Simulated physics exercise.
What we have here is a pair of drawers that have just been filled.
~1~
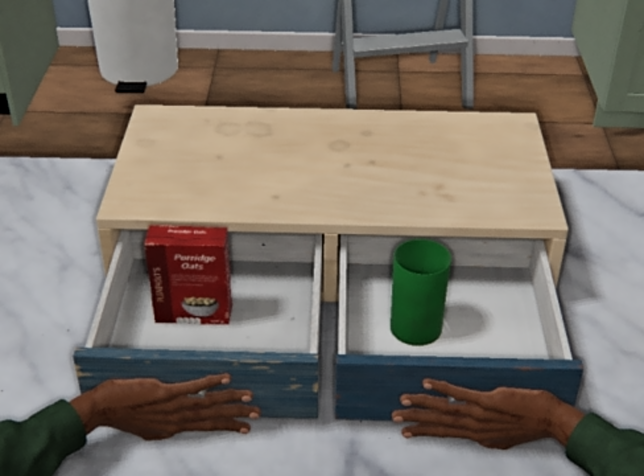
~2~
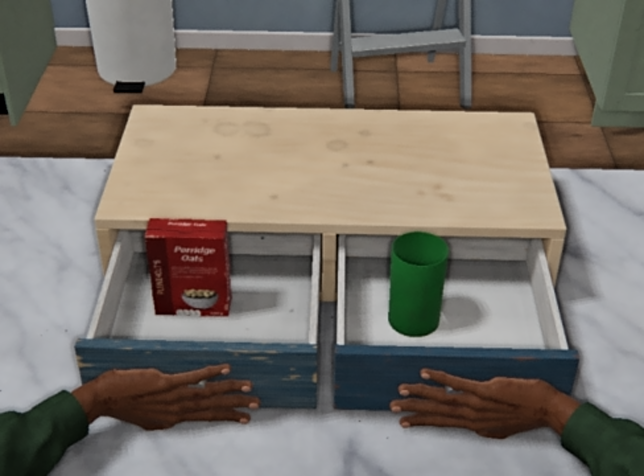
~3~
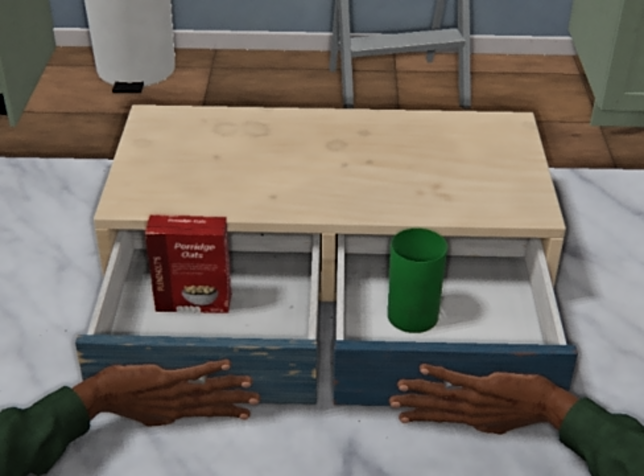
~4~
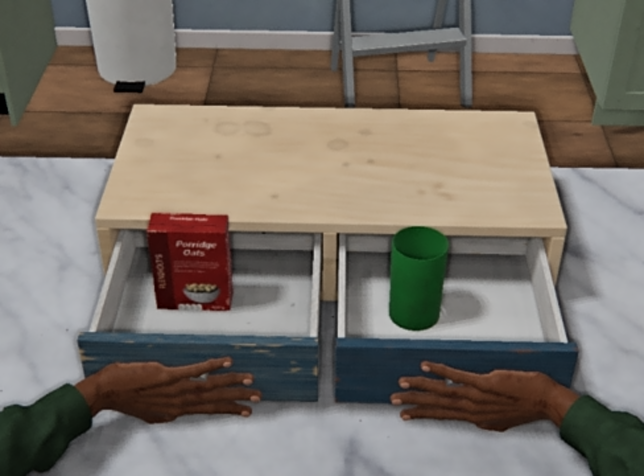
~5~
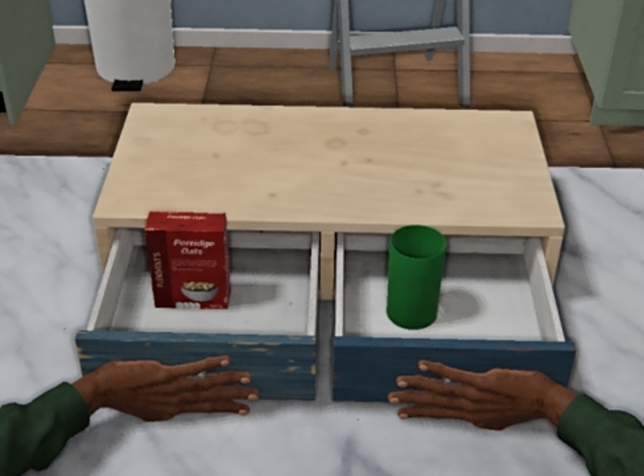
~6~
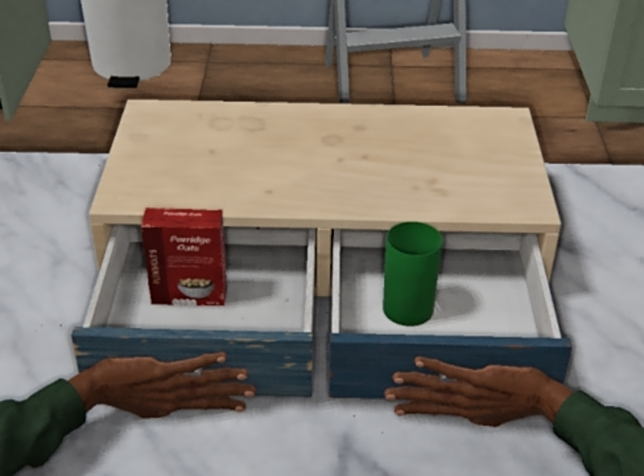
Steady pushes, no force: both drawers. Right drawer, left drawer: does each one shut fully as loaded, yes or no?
Answers - right drawer: No; left drawer: Yes.
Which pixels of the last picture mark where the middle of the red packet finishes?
Resting spot: Approximately (201, 219).
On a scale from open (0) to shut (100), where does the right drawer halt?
It halts at about 60 percent of the way.
Then, 0.38 s after the last picture, right drawer starting in; left drawer starting in.
Then, 0.60 s after the last picture, right drawer about half in; left drawer about half in.
At rest, the right drawer will not close; the left drawer goes all the way in.
